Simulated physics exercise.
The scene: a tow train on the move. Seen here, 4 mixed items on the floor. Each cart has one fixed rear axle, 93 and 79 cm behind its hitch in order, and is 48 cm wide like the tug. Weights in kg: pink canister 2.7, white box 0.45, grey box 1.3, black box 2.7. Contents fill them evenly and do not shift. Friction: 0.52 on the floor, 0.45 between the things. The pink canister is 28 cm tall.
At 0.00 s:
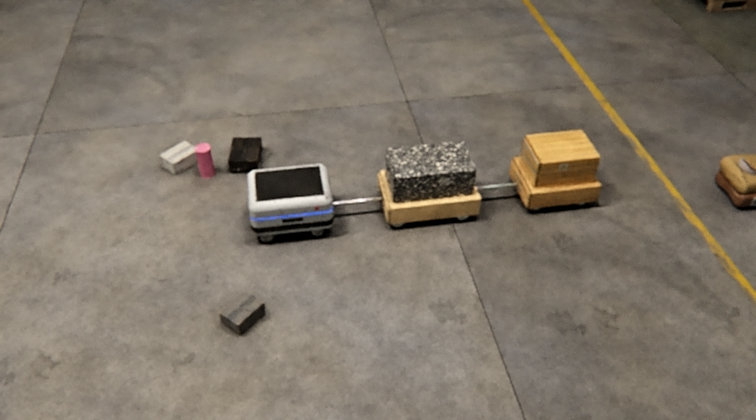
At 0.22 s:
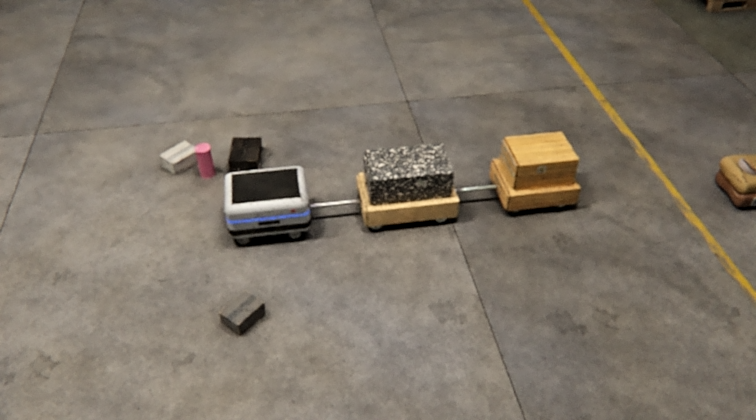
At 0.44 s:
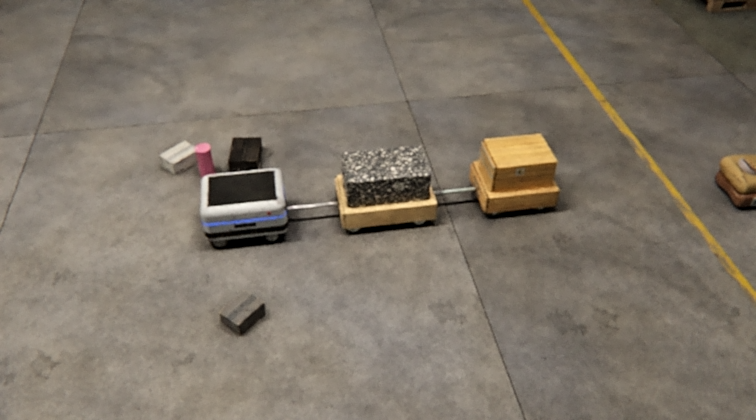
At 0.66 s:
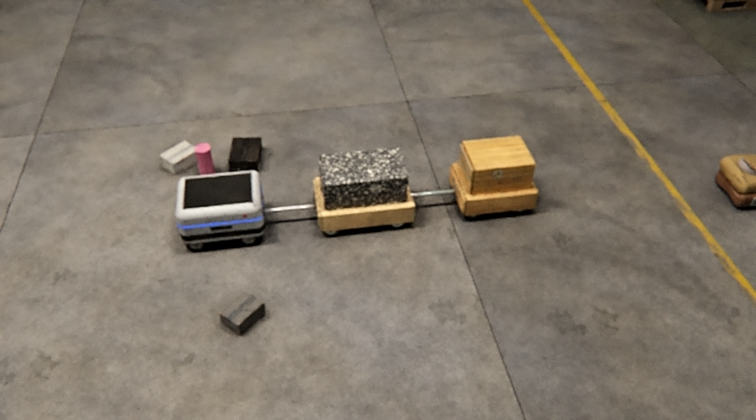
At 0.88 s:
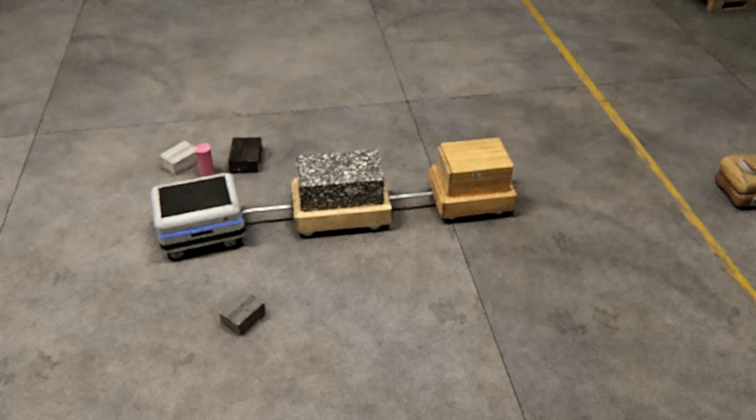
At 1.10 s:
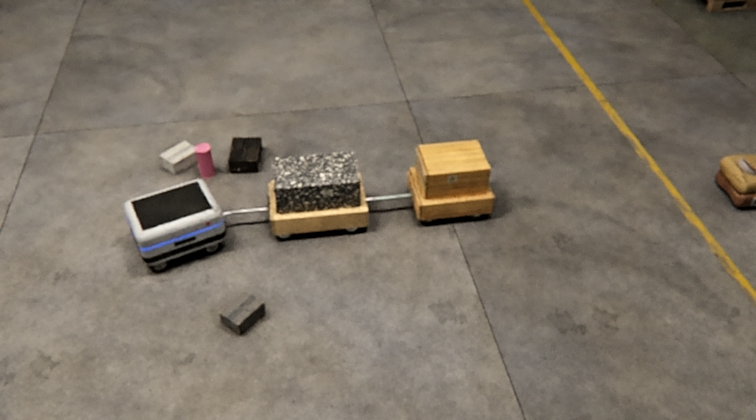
The clip shows a white tug towing two wooden carts, one with a speckled grey block and one with a wooden box, steadily leftward past small items on a concrete floor, then turning slightly toward the lower left.
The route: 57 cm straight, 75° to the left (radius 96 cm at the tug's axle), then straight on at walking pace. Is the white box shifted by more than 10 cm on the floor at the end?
The white box stays put.
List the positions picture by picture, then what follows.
In the first frame, 0 cm covered; white box (181, 158); pink canister (205, 161).
In the second frame, 18 cm covered; black box (246, 155); pink canister (205, 161).
In the third frame, 36 cm covered; grey box (243, 313); black box (246, 155).
In the fourth frame, 53 cm covered; pink canister (205, 161); grey box (243, 313).
In the fifth frame, 71 cm covered; black box (246, 155); pink canister (205, 161).
In the sixth frame, 89 cm covered; white box (181, 158); grey box (243, 313).
Around 1.80 s, 146 cm covered.
Around 2.90 s, 235 cm covered.
Around 3.90 s, 316 cm covered.
Around 5.00 s, 405 cm covered.
Finally (6.2 s), all 4 still in place (within 10 cm). Final places as that camera would see them, white box near (181, 158).
